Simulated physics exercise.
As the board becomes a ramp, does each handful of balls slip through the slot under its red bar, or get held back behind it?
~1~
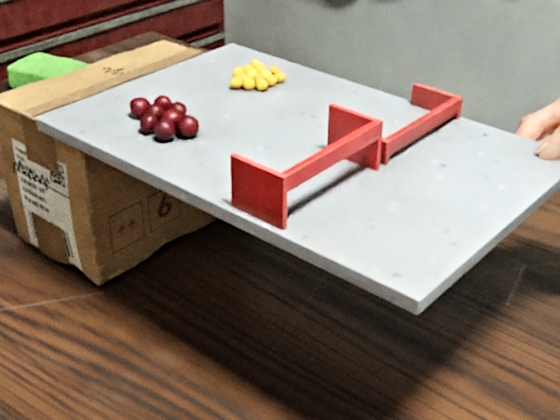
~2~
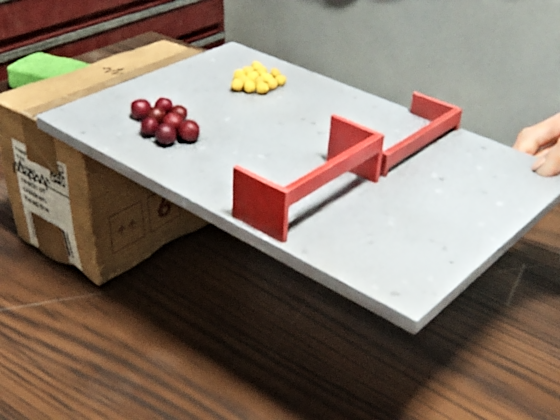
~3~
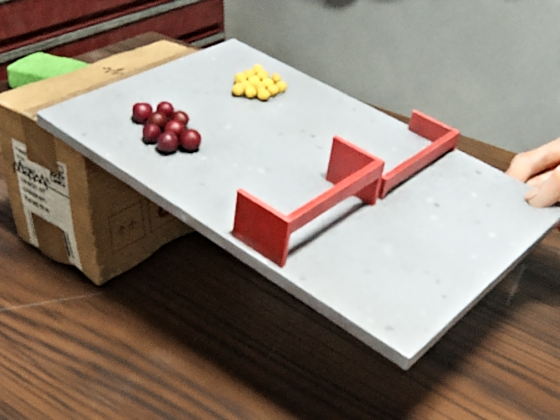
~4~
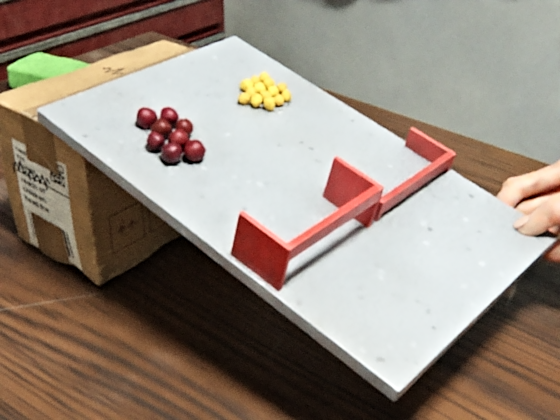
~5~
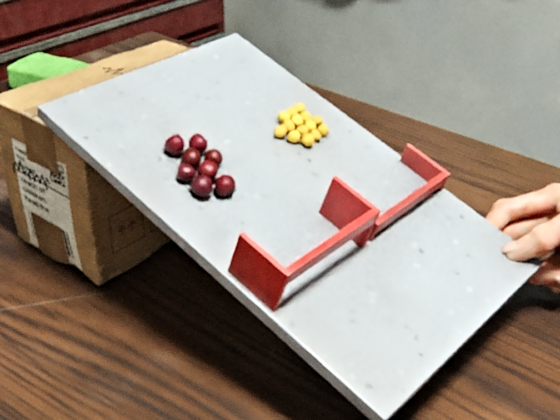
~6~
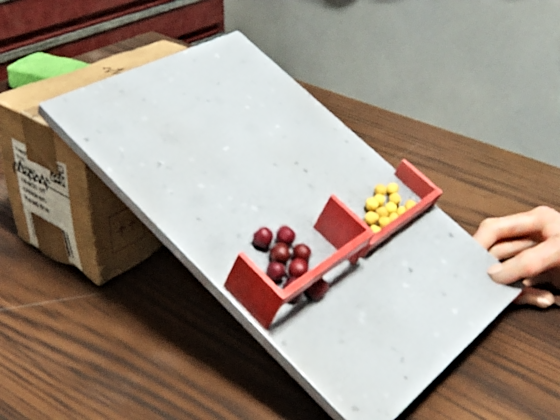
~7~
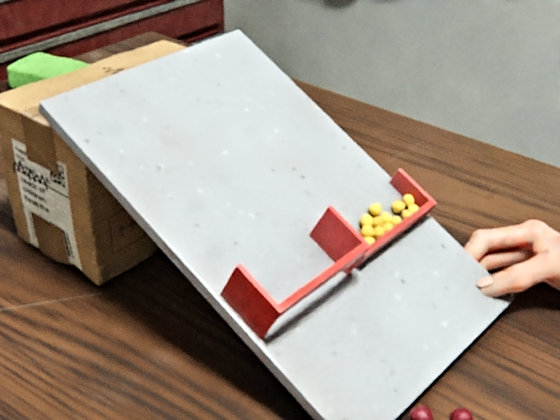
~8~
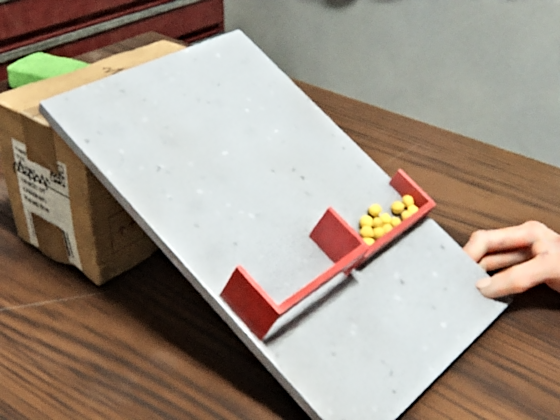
The nearer dark red balls pass under their bar and roll off the board, while the farther yellow balls cannot fit through and stay gathered behind theirs.
